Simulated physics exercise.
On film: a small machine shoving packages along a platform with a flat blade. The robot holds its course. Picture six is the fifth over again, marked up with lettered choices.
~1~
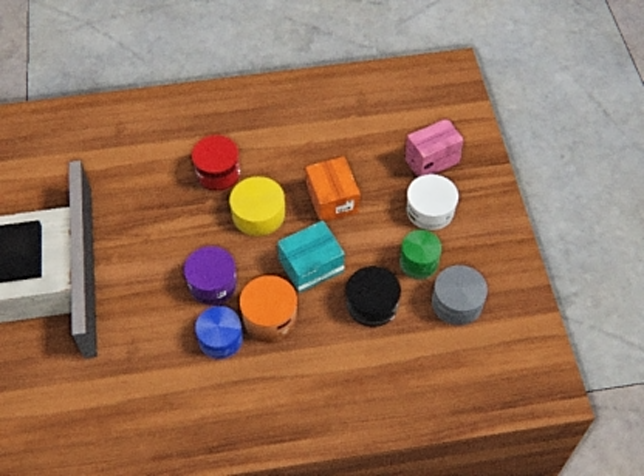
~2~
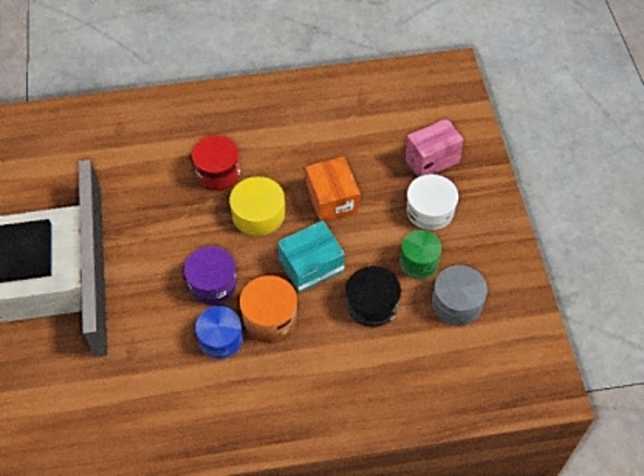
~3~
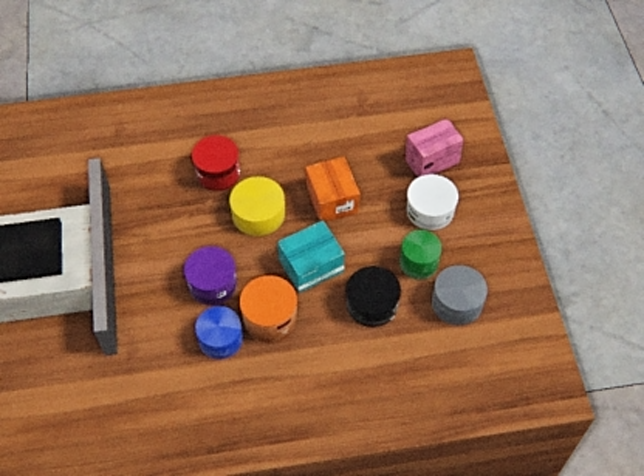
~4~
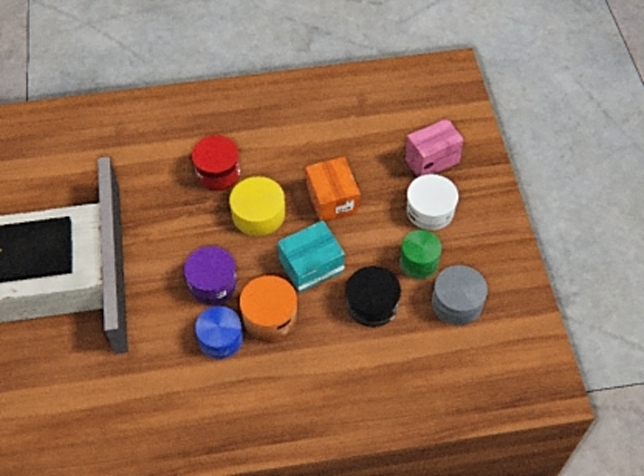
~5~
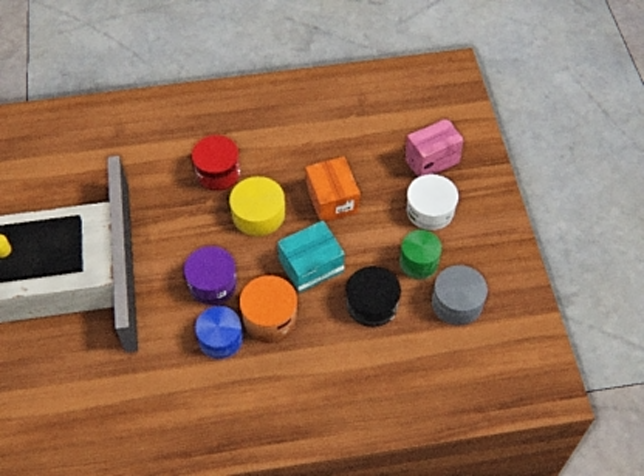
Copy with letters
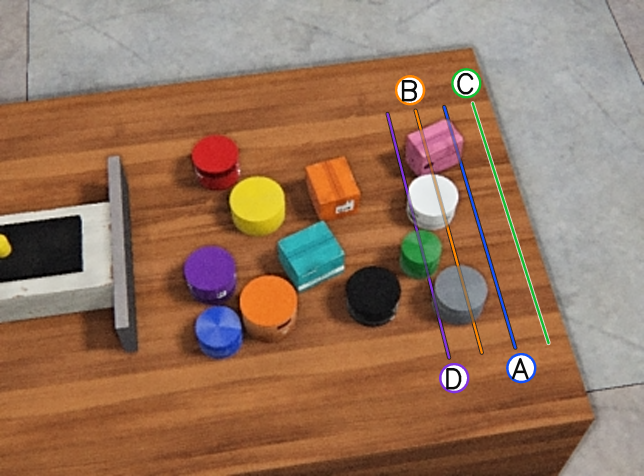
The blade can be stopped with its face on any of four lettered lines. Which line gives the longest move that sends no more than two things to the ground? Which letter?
It can go as far as B.
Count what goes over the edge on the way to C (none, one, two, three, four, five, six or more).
By then, six or more.
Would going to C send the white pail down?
By then, yes.
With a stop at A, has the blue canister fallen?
No.
On the copy, A at (477, 218); B at (446, 222); C at (508, 213); D at (416, 226).
On B. First, robot (164, 231); blue canister (275, 342); red pail (258, 156).
Then, robot (285, 215); grey canister (510, 293); pink box (450, 140).
Finally, robot (375, 203); grey canister over the edge; white pail (515, 185); one fallen.
By contrast, A drops three; C drops eight; D is within the limit but short.
